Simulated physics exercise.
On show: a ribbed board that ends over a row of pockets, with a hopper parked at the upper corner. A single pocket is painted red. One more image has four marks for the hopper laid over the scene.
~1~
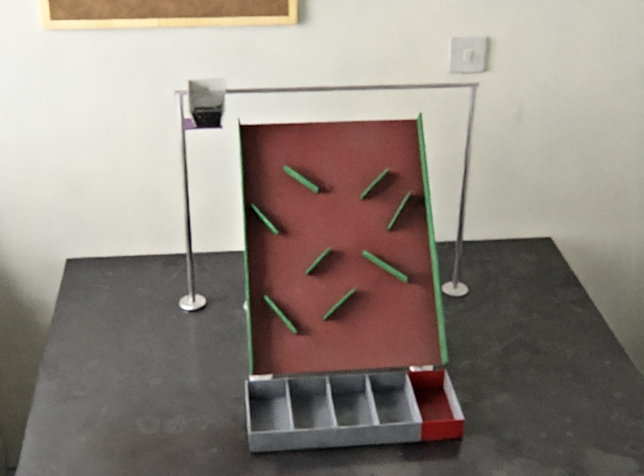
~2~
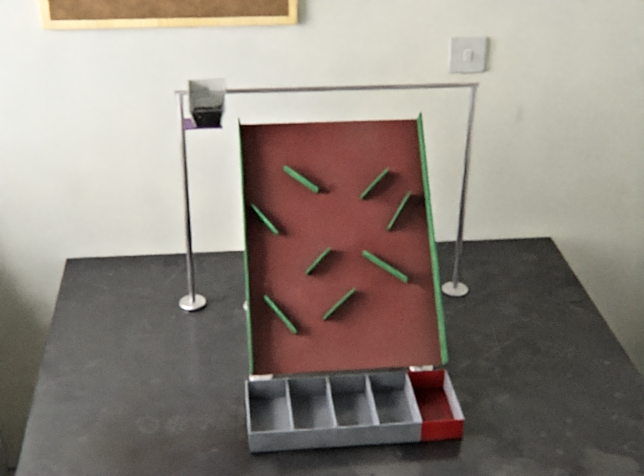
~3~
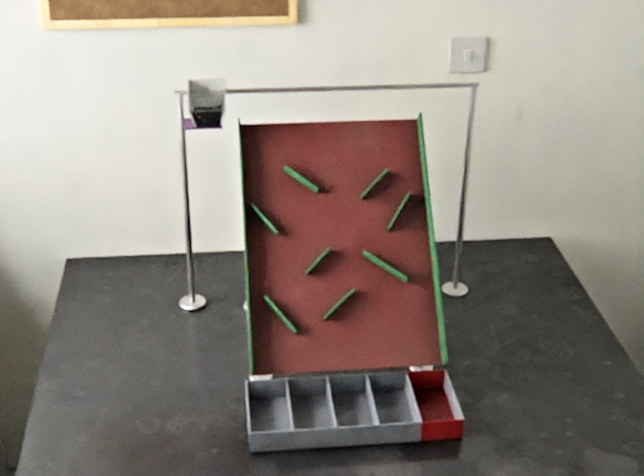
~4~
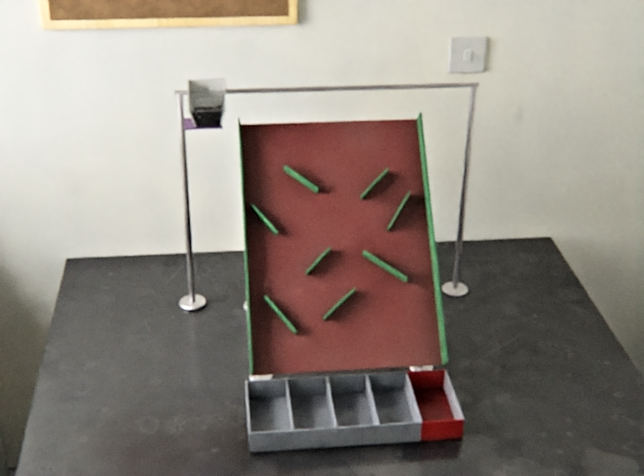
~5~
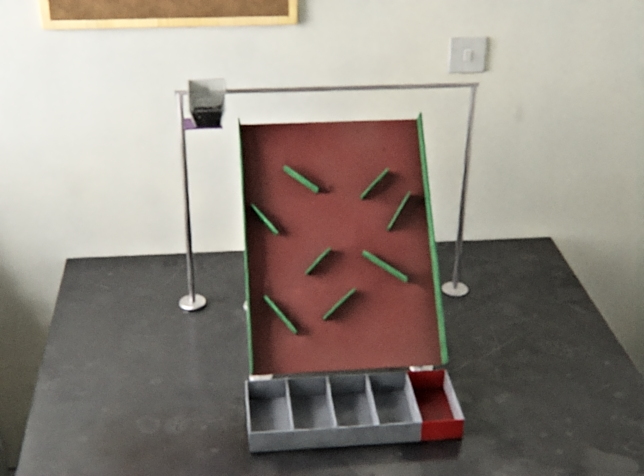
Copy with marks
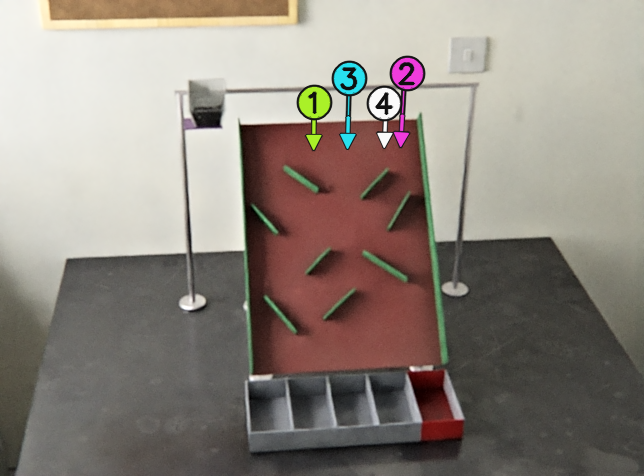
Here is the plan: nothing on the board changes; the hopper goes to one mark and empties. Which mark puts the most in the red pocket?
Take 2.
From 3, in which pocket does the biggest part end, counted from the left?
The second.
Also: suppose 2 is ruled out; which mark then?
4.
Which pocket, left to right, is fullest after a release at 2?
The fifth.
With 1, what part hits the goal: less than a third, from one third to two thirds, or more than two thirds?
It is less than a third.
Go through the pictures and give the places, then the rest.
In the first picture, hopper at (206, 114), black beans, door shut.
In the second picture, ribs (285, 166) to (318, 189), (362, 195) to (388, 168), (251, 204) to (277, 232).
In the third picture, ribs (389, 227) to (410, 191), (307, 271) to (330, 247), (364, 251) to (408, 279).
In the fourth picture, ribs (265, 296) to (297, 332), (325, 317) to (355, 288).
In the fifth picture, red pocket at (442, 429), number 5 of 5 from the left.
On the marked copy, mark 1 meets the board at (313, 144); mark 2 meets the board at (400, 141); mark 3 meets the board at (347, 143); mark 4 meets the board at (384, 142).
For mark 1, a small part in the red pocket, most in other pockets, a small part held on the board.
For mark 2, about two thirds in the red pocket, a small part in other pockets, about a quarter held on the board.
For mark 3, none in the red pocket, nearly all in other pockets, a small part held on the board.
For mark 4, about a quarter in the red pocket, about half in other pockets, about a quarter held on the board.
